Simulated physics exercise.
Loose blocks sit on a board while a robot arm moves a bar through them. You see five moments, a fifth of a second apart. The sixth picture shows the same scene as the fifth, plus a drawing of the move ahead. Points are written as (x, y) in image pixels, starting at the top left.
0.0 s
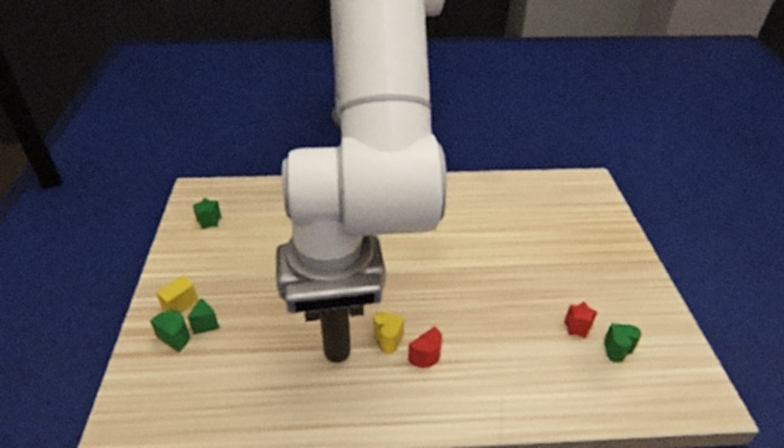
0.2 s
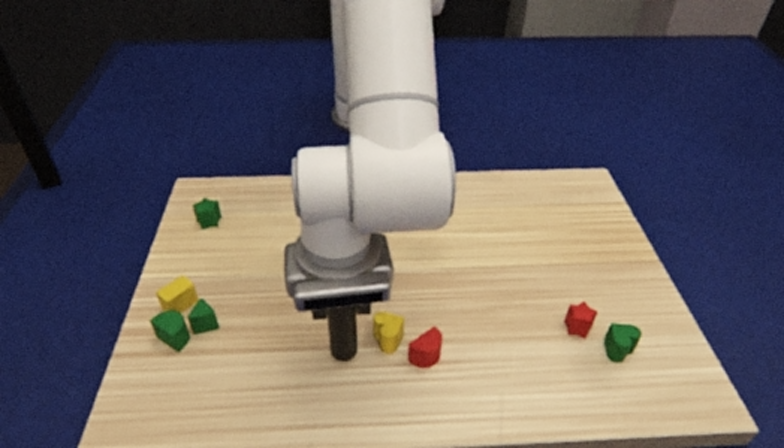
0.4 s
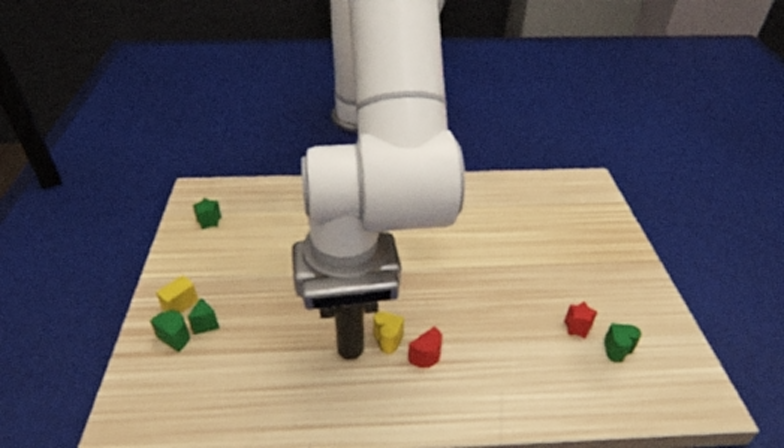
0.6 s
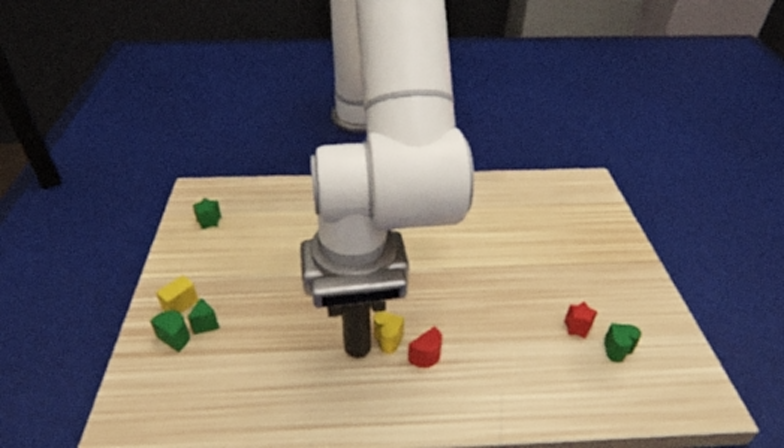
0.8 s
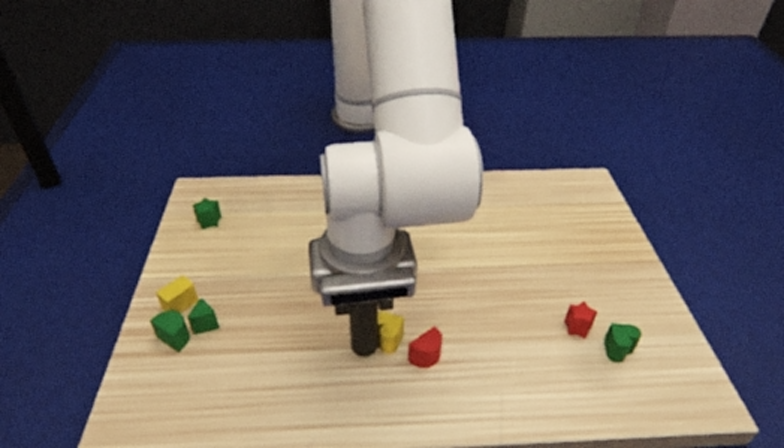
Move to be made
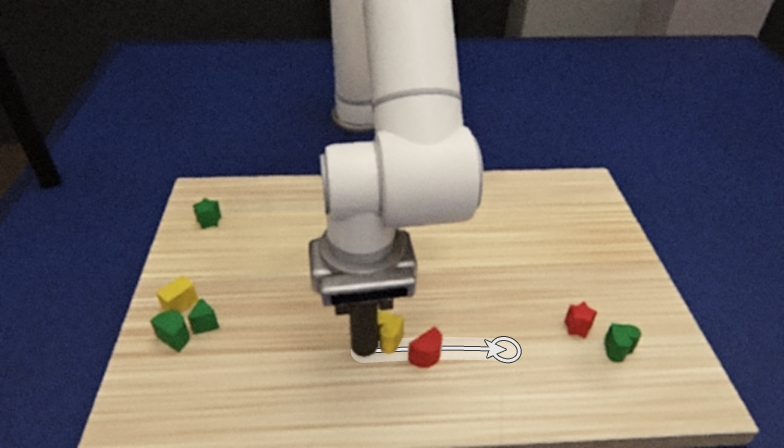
A white robot arm holding a dark bar upright slid slowly a short way to the right across a wooden board, up close to a yellow block, while the scattered red, green and yellow blocks stayed still.
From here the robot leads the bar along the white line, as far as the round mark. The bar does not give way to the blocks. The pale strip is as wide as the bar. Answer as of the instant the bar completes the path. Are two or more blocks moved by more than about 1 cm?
Going by the path, yes.
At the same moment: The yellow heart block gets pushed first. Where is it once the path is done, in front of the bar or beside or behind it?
Beside or behind.
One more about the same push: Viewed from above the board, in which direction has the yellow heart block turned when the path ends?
Looking down on the board, it turns counter-clockwise.
The drawn path runs from (365, 351) via (435, 348), ending at (506, 349).
One third of the way, bar at (413, 343); yellow heart block at (412, 313), turned 70° anticlockwise; red D-shaped block at (435, 343), turned 15° anticlockwise.
Two thirds of the way, bar at (460, 343); yellow heart block at (413, 312), turned 75° anticlockwise; red D-shaped block at (457, 352), turned 35° clockwise.
At the end, bar at (507, 344); yellow heart block at (413, 312), turned 75° anticlockwise; red D-shaped block at (458, 352), turned 35° clockwise.
